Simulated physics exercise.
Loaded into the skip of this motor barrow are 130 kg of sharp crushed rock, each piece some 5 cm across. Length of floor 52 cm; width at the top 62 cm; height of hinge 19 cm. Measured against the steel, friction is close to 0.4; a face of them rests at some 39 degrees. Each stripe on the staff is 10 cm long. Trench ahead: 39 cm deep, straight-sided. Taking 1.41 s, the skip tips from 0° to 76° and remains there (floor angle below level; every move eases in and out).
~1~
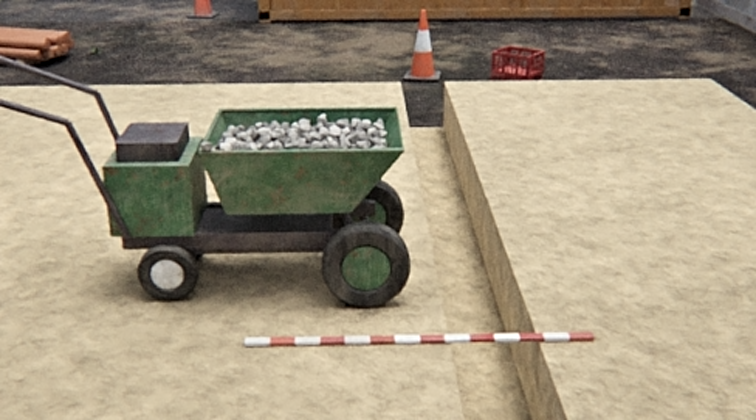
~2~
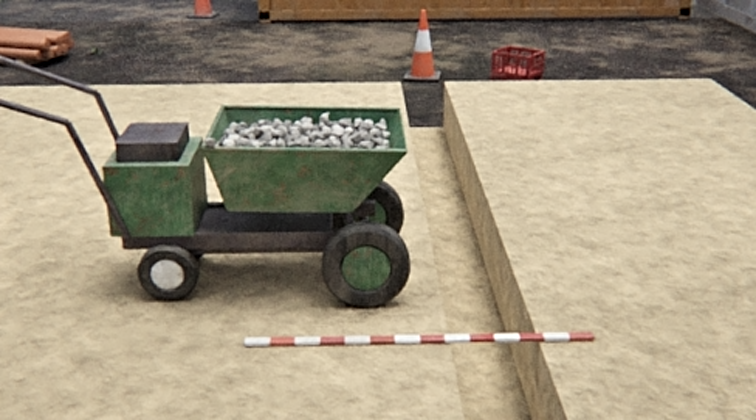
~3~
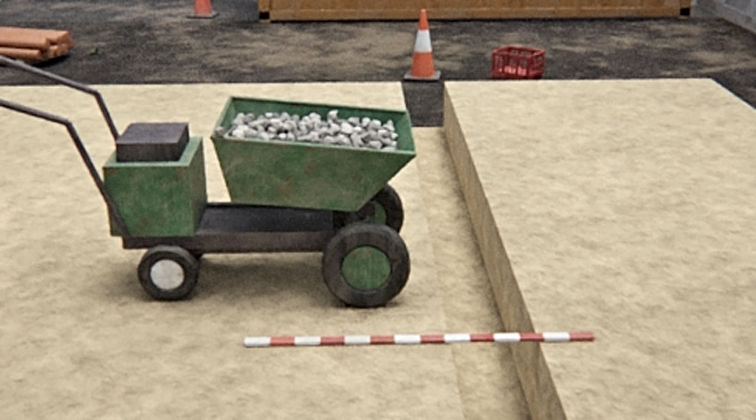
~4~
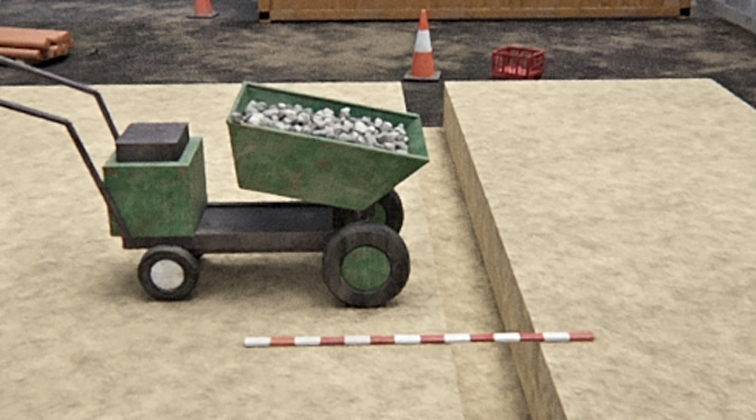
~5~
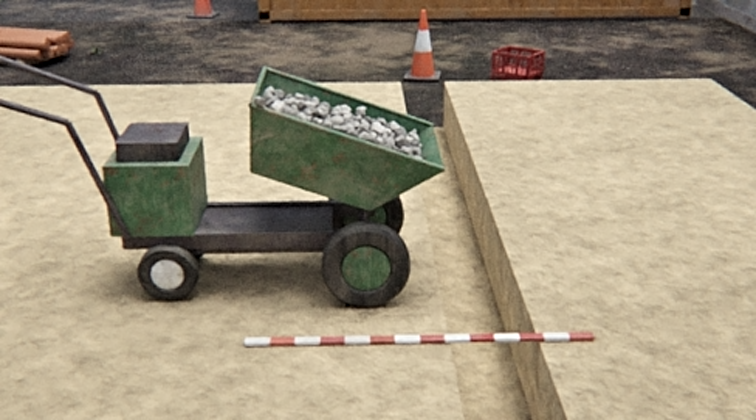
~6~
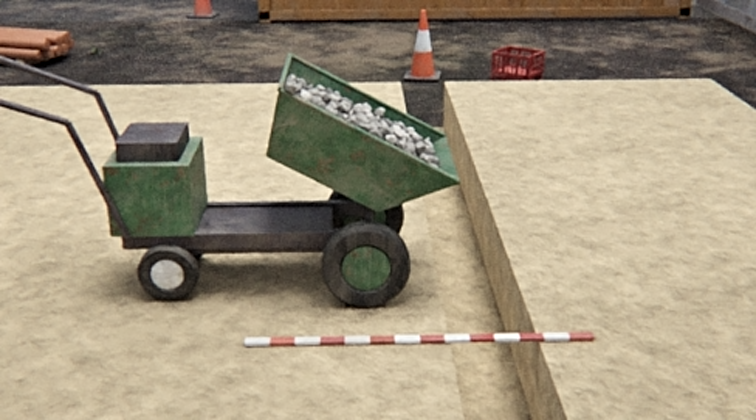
A green motor barrow with black handles and dark wheels stands on pale, sandy ground, seen from its side and slightly above, its skip full of grey stones. To its right runs a straight-sided trench, with a red-and-white staff in front and an orange cone and red crate behind. The skip tilts steadily steeper, its rear rising and its front lip dipping rightward, while the barrow stays still.
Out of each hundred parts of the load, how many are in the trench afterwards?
About 64 out of 100.
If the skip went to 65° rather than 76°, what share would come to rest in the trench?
Some 35% would finish there.
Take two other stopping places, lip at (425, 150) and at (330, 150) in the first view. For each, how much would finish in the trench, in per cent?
The first start gives about 25 per cent, the second about 100.
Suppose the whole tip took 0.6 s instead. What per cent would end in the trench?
I'd put it at roughly 35 per cent.
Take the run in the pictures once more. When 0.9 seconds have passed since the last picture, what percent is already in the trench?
Close to 15 per cent has got there by then.
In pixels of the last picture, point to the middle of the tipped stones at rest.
Roughly at pixel (500, 324).
Then, 0.5 s after the last picture the floor is at 64°, 99 % in the skip, 1 % in the trench; the foremost stones are at (506, 241).
Then, 0.9 s after the last picture the floor is at 76°, 57 % in the skip, 17 % in the trench, 27 % past the trench; the foremost stones are at (615, 283).
Then, 1.3 s after the last picture the floor is at 76°, 27 % in the skip, 34 % in the trench, 39 % past the trench; the foremost stones are at (671, 260).
Then, 3.2 s after the last picture the floor is at 76°, 0 % in the skip, 64 % in the trench, 36 % past the trench; the foremost stones are at (683, 258).
